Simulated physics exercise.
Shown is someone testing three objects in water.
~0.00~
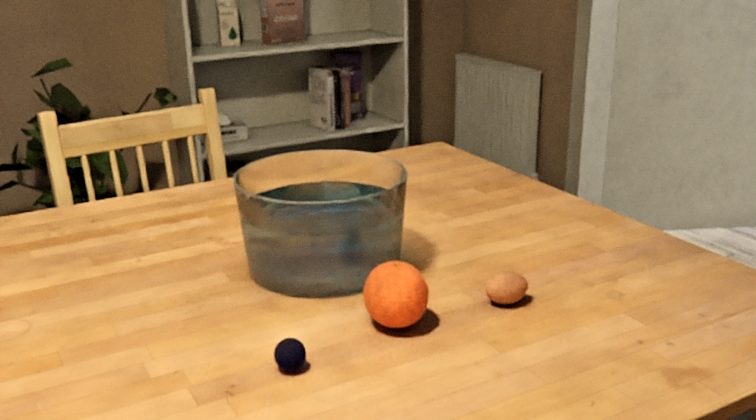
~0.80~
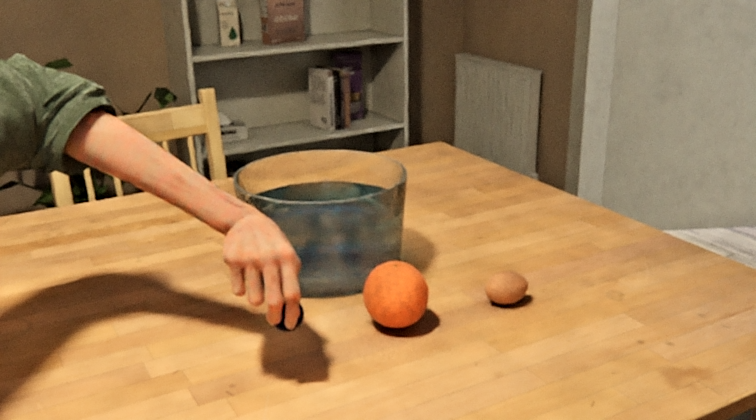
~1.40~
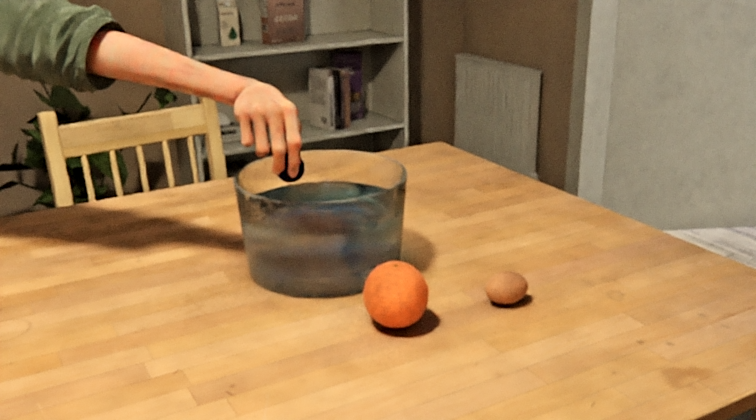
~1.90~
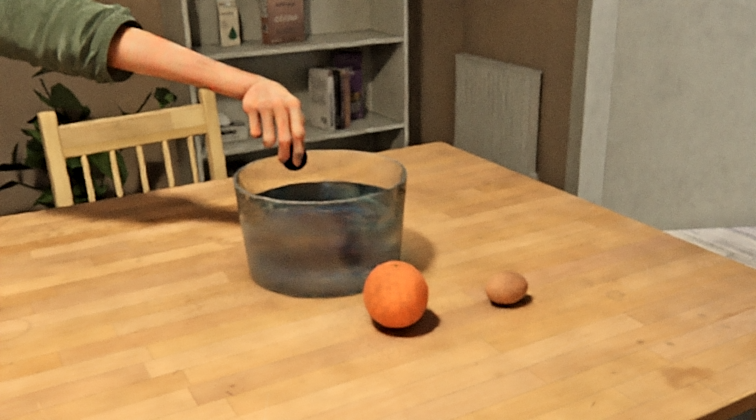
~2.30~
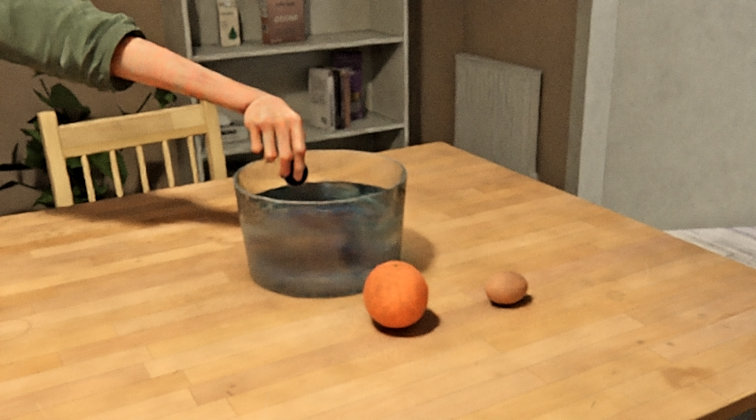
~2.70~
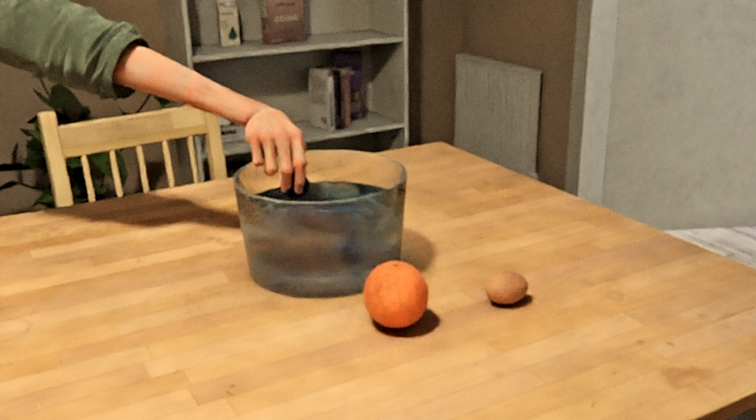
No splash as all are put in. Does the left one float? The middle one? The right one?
Well, left won't stay up; middle won't go under; right won't stay up.
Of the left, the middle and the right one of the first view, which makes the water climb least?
I say the left object.
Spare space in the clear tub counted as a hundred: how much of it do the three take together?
I'd put it near 16 per cent.
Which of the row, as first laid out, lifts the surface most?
That would be the one at the centre, I'd say.
After 4.0 s, the glass marble goes to the bottom.
After 8.0 s, the orange floats.
After 12.0 s, the egg goes to the bottom; afloat, orange.
